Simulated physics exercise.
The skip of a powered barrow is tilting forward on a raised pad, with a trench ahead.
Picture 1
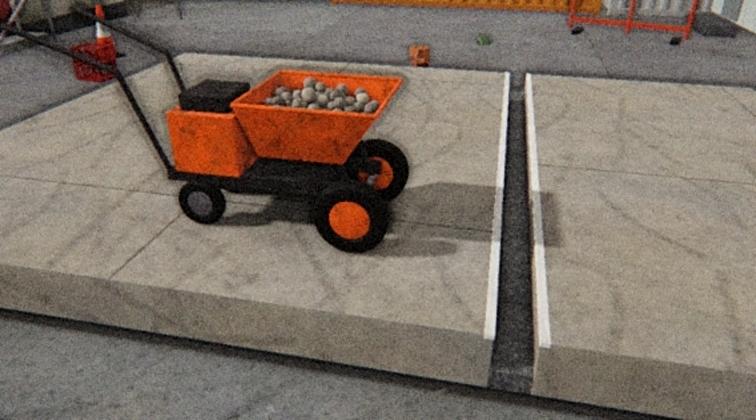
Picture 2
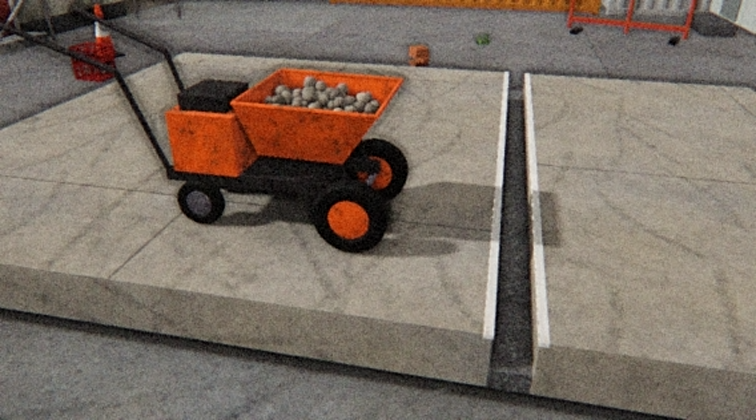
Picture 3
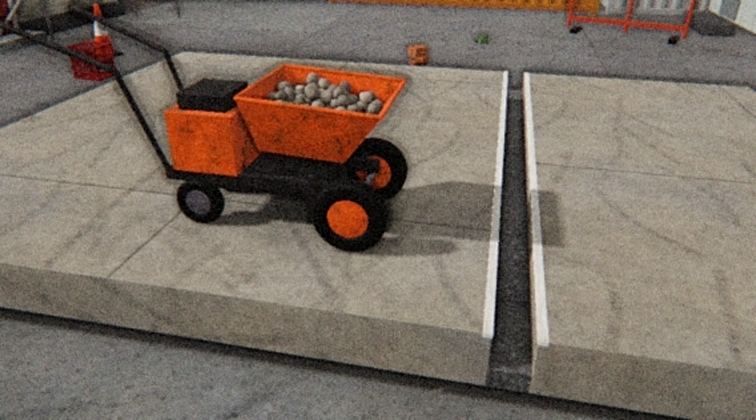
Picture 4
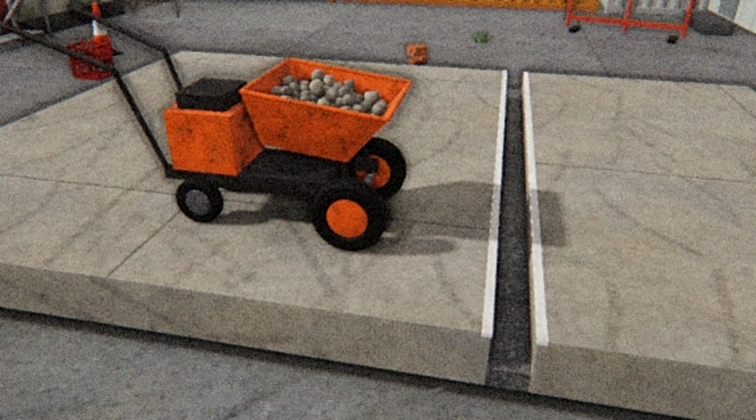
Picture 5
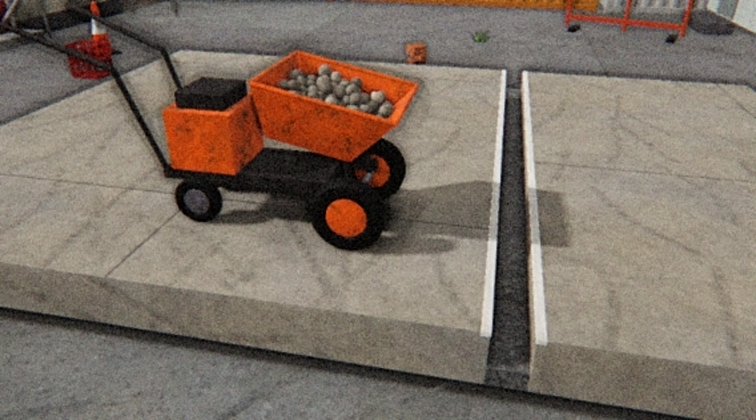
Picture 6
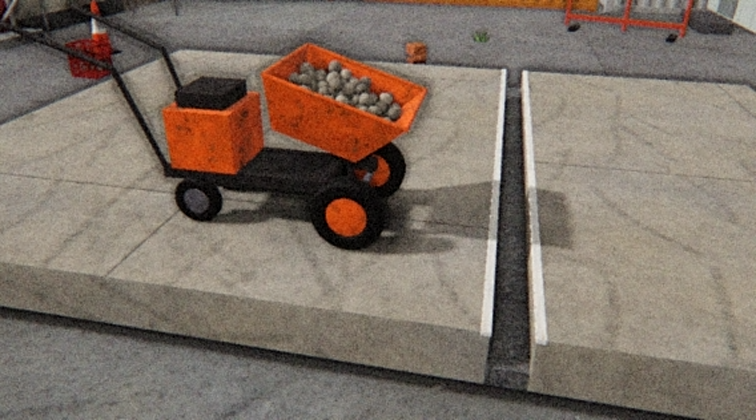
To begin with, an orange powered barrow loaded with rounded grey stones stands on a raised concrete pad, its skip level, left of a narrow trench. The skip then starts tilting forward, barely at first, and steadily steepens until it is clearly tipped toward the right, stones still inside.
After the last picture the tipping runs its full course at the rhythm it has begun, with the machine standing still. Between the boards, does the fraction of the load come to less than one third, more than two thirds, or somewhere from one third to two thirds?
Amount in: A third to two thirds.
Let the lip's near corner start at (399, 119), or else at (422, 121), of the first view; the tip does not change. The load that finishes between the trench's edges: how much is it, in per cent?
80 per cent, then 70 per cent.
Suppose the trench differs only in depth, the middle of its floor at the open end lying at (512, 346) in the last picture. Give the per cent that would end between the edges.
About 40 percent.
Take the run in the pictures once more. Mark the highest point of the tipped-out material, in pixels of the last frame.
I'd put the summit somewhere around pixel (483, 223).
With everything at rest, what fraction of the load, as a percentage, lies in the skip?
About 10 per cent.
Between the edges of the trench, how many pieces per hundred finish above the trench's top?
It works out at about 15 percent.
Just after the last frame, skip tipped steeply; every one in the skip.
A moment on, skip tipped right over; the larger part in the skip; about a tenth short of the trench; about a tenth in or heaped over the trench; just a few falling.
Further on, skip tipped right over; roughly a quarter in the skip; roughly a third short of the trench; roughly half in or heaped over the trench; just a few beyond it.
When it is over, skip tipped right over; about a tenth in the skip; roughly a third short of the trench; roughly half in or heaped over the trench; just a few beyond it.
